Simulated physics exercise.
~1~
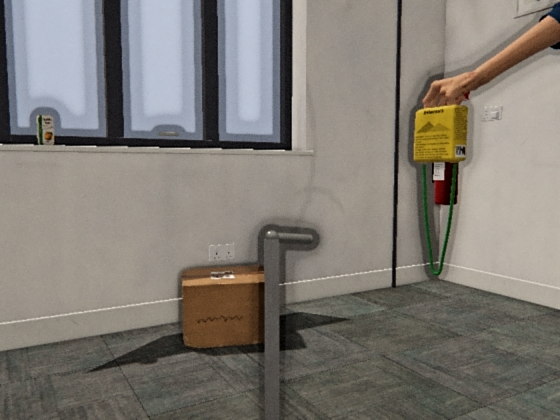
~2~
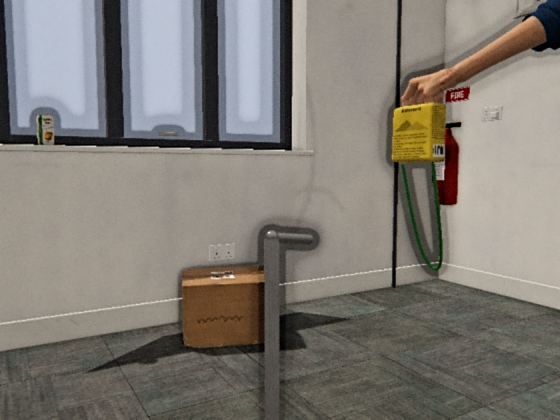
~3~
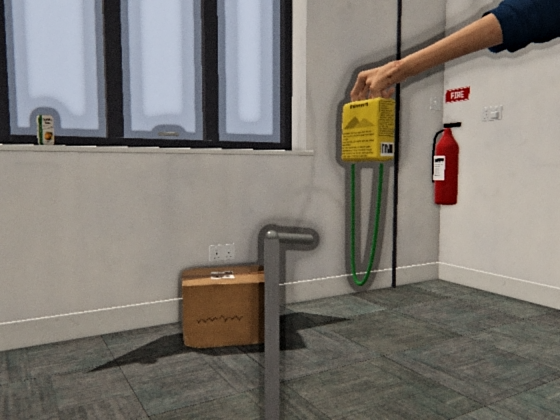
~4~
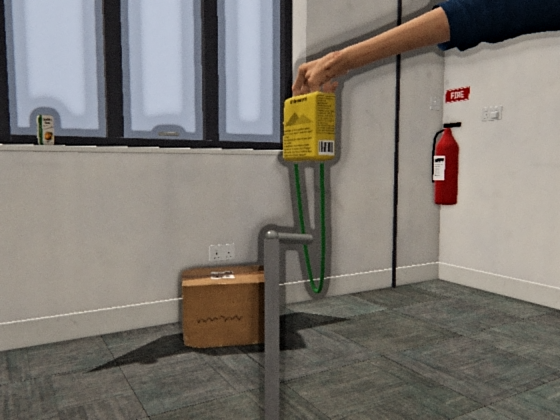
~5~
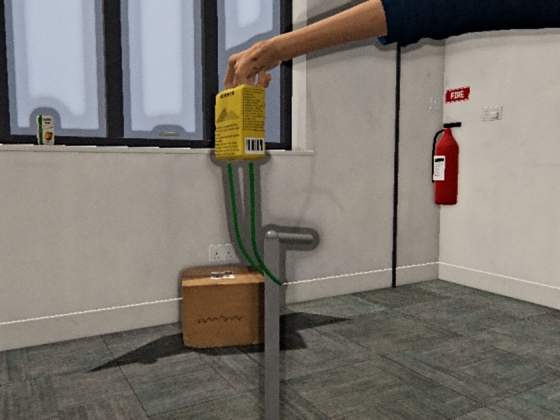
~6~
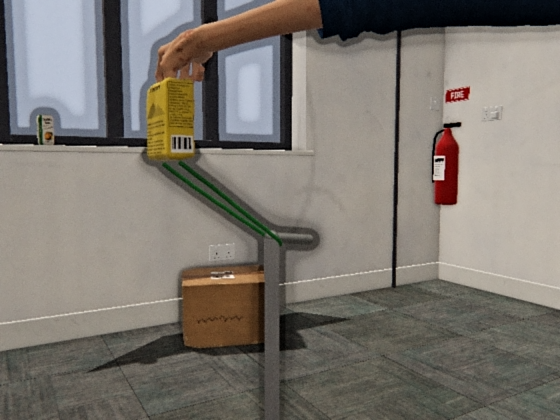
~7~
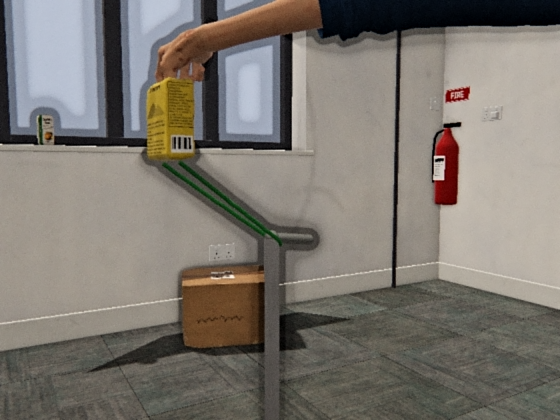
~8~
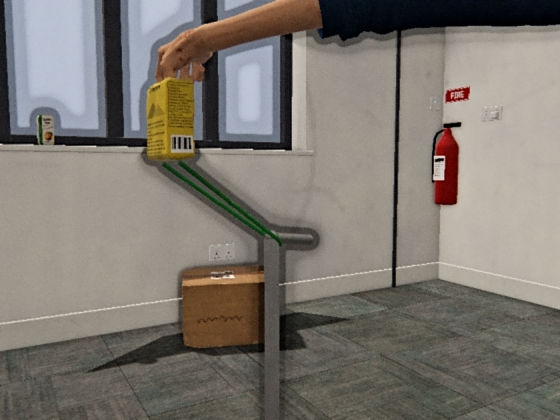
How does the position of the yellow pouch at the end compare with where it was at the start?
At the start the yellow pouch is on the right, in front of the fire extinguisher. By the end it is left of the post, held in front of the window.
A hand carries a yellow pouch left until its green loop catches tight on a post.
